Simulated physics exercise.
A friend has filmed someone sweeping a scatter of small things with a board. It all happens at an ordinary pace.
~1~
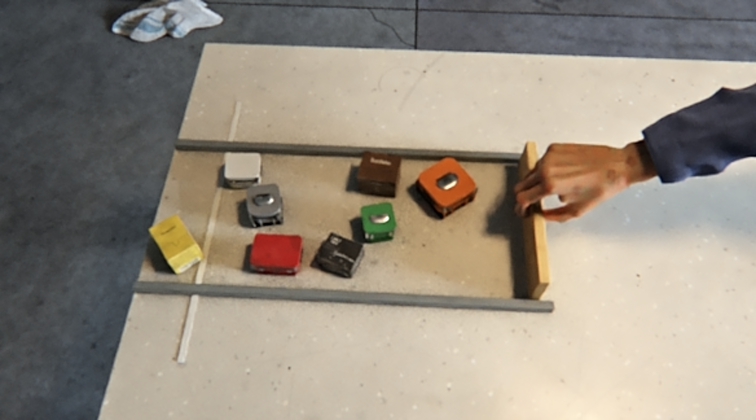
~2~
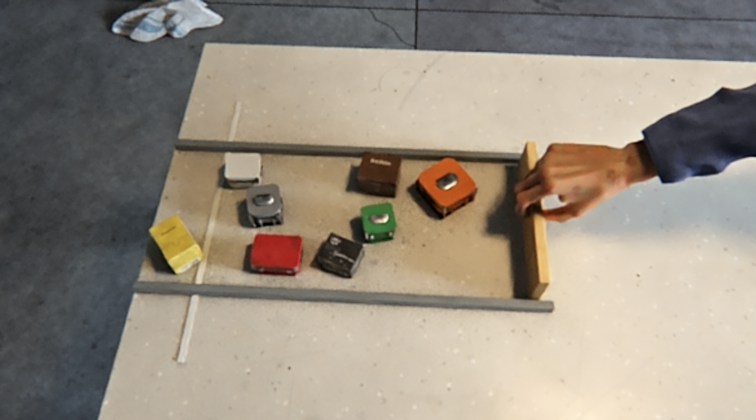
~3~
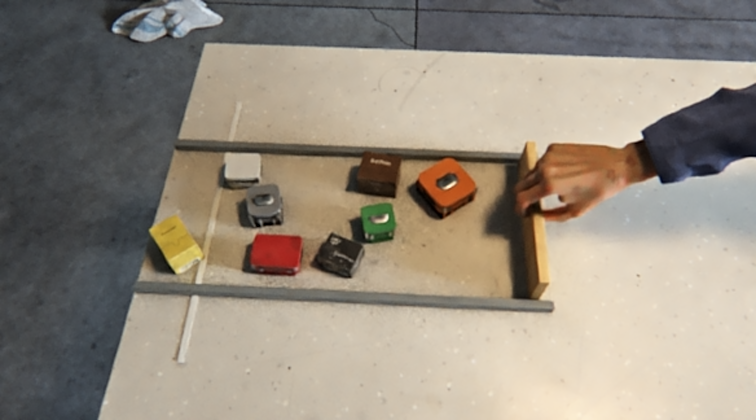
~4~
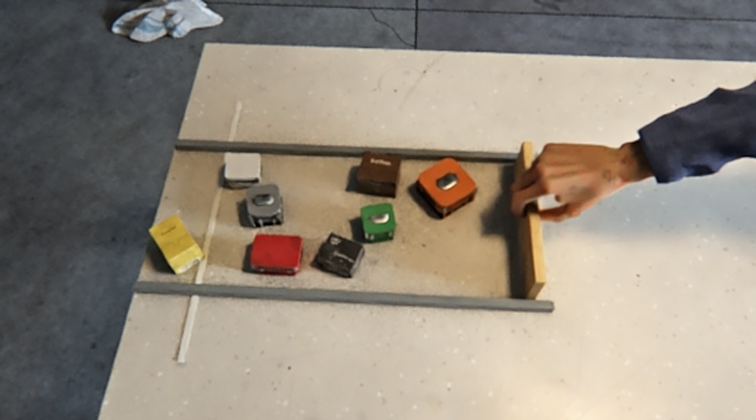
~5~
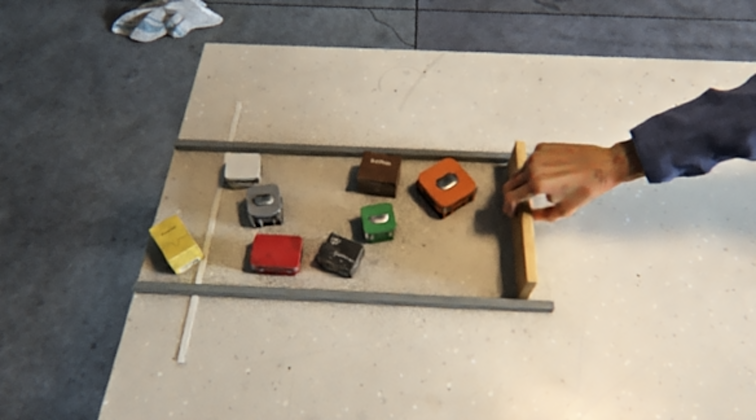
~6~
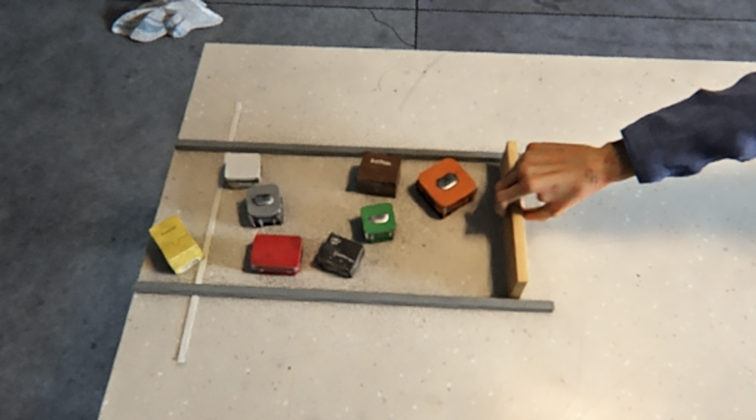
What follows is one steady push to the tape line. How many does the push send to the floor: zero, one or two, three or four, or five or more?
Here the number that fall off is three or four.
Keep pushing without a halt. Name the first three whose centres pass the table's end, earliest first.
Earliest first: The white case, then the yellow box, then the brown box.
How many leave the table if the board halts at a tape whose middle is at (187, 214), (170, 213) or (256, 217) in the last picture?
Try by try, 5, 7 and 0.
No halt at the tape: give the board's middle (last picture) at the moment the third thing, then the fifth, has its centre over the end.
First at (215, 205), next at (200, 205).
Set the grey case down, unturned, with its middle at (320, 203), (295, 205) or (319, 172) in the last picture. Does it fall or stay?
The grey case stays on; survives; tumbles off.
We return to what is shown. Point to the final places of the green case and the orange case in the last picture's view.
The green case stops around (196, 213); the orange case around (200, 167).
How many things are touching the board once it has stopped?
3 of them.
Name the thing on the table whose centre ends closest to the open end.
The red case ends nearest.
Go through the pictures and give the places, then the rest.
Yellow box (177, 244); white case (245, 171); grey case (266, 206); board (533, 218); tape (214, 215), in the first frame.
White case (245, 172); brown box (380, 175), in the second frame.
Grey case (266, 206); black box (341, 256), in the third frame.
Yellow box (177, 244); orange case (446, 188), in the fourth frame.
White case (245, 172); green case (378, 223), in the fifth frame.
Yellow box (177, 244); white case (245, 172); grey case (266, 206); board (513, 217); tape (214, 215), in the sixth frame.
A little later, none off yet; yellow box at rest near (177, 244); white case at rest near (245, 172); grey case at rest near (266, 206).
When it is over, the number that fall off is three or four; down, brown box, white case and yellow box.
